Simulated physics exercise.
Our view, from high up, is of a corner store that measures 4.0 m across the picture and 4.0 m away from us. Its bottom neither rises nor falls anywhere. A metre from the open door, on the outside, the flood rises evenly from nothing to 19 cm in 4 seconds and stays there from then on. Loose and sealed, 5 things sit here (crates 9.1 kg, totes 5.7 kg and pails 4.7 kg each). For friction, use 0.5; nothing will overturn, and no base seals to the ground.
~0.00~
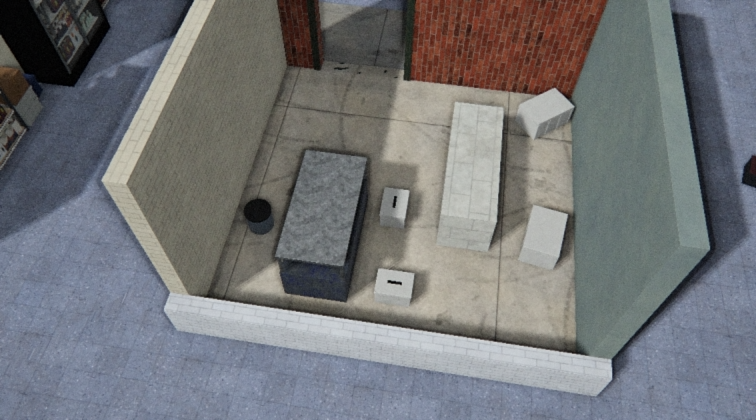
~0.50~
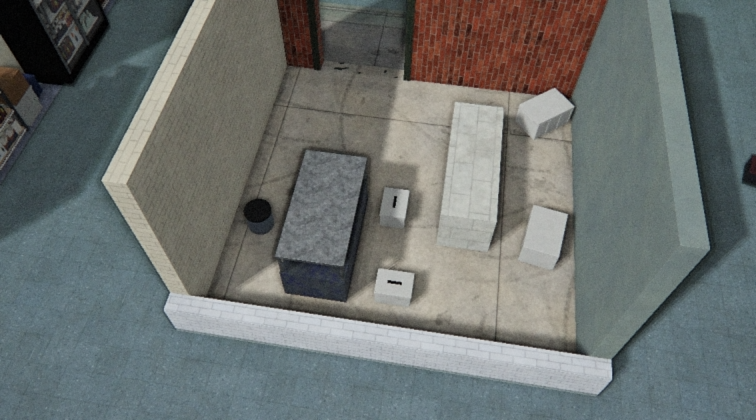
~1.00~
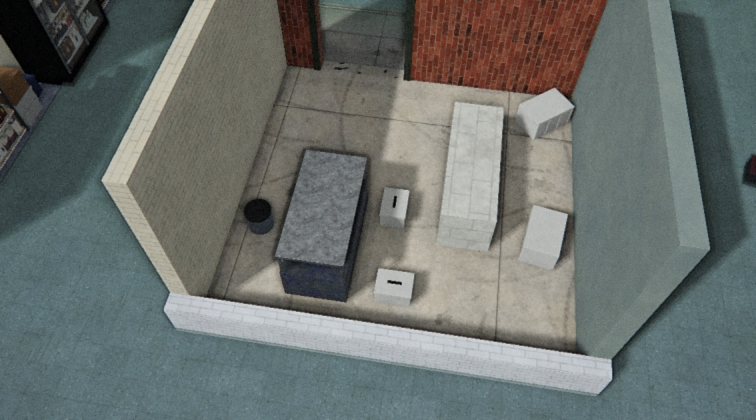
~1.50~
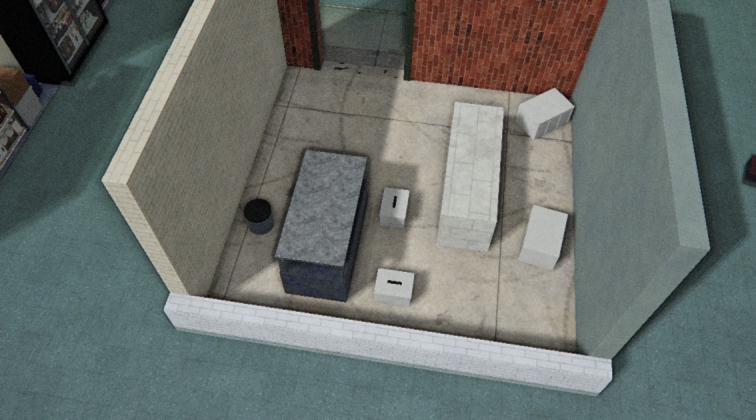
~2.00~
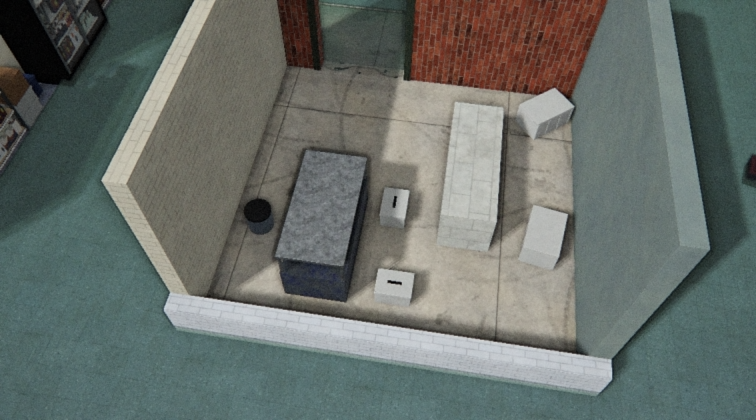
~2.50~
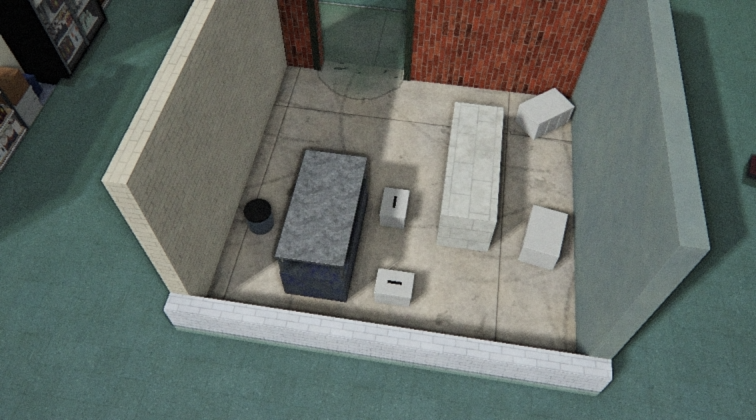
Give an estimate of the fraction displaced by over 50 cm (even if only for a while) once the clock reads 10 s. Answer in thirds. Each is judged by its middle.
One to two thirds.
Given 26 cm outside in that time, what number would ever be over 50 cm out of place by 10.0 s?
It would come to 4 of them.
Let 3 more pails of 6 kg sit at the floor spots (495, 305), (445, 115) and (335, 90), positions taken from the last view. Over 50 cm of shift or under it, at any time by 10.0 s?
First stays within it, second stays within it, third exceeds it.
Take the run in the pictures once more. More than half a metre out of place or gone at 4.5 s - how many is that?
My count gives 0.
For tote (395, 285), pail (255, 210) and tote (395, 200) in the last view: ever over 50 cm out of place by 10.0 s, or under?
In that order: More, more, more.
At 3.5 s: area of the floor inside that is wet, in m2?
Wet: Near 2.5 m2.
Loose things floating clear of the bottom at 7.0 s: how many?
Count at that moment: 2.
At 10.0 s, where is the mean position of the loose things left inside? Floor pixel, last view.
That lands at roughly (527, 247).
After 3.5 s 0 of 5 are over 50 cm from their spots; 0 afloat.
After 4.5 s 0 of 5 are over 50 cm from their spots; 0 afloat.
After 7.0 s 2 of 5 are over 50 cm from their spots; 2 afloat.
After 10.0 s 3 of 5 are over 50 cm from their spots, and 3 have been at some point; 3 afloat.
